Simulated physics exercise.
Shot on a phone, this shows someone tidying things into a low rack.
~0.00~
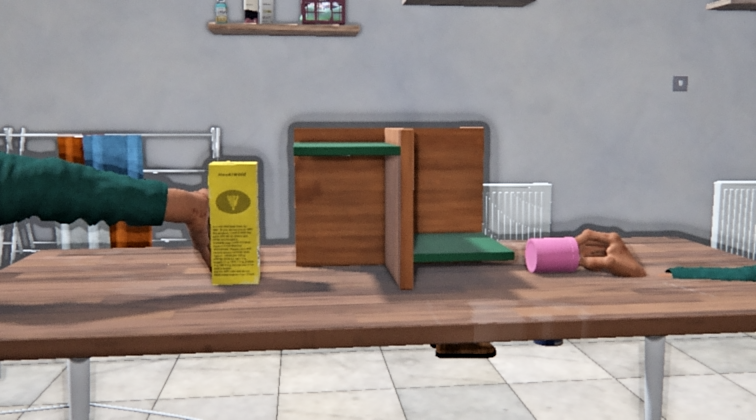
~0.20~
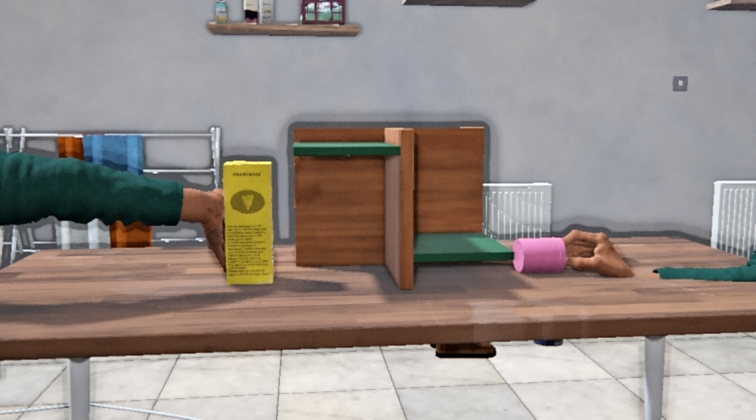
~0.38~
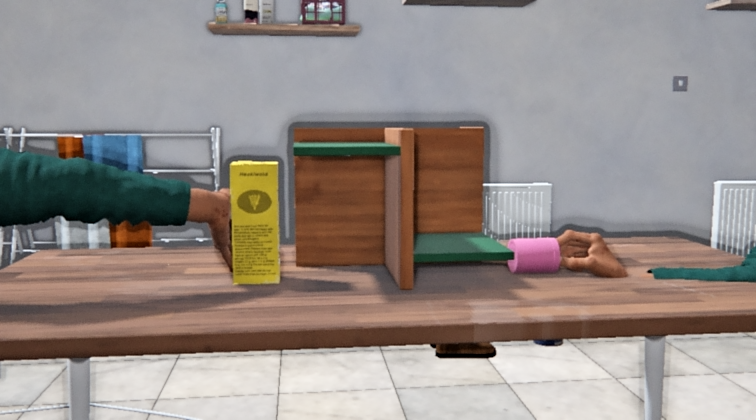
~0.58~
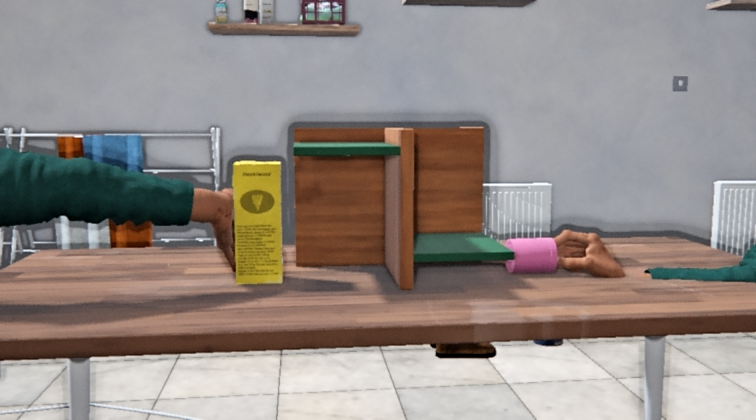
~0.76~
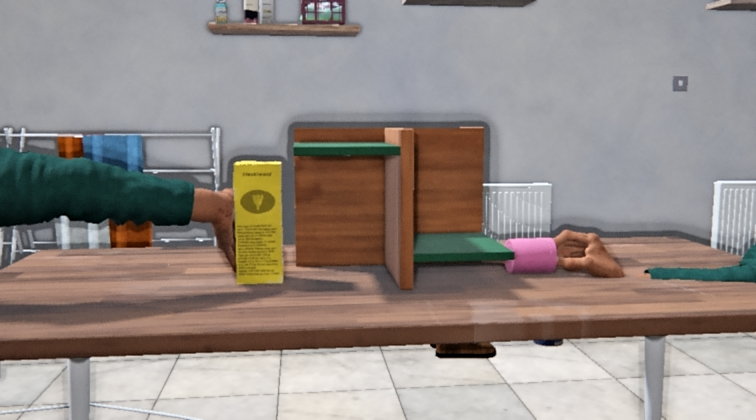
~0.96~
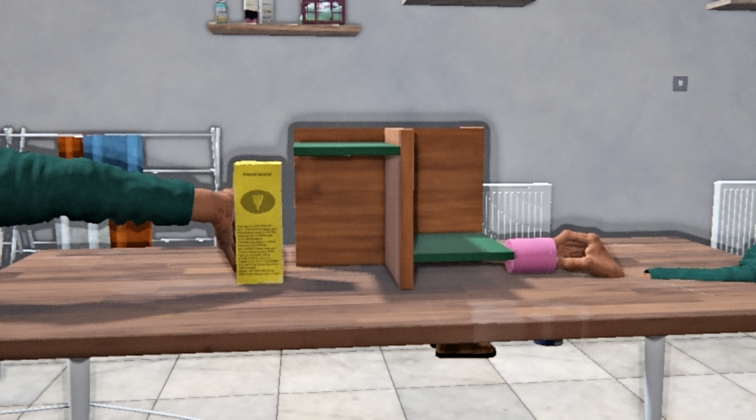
On a wooden table, hands slide a yellow carton right and a pink beaker left slightly.
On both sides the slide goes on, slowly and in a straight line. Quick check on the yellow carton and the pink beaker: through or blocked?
My prediction: Yellow carton: Fits; pink beaker: Blocked.
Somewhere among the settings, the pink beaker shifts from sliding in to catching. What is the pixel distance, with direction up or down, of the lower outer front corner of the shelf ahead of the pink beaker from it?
Up, by around 12 pixels.
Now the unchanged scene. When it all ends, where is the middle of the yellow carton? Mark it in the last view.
Around (323, 221).
After 1.26 s, yellow carton sliding up to the opening near (280, 222); pink beaker stopped at the opening near (518, 256).
At rest (2.2 s), the yellow carton clears the shelf, near (323, 221); the pink beaker is too tall, near (518, 256).
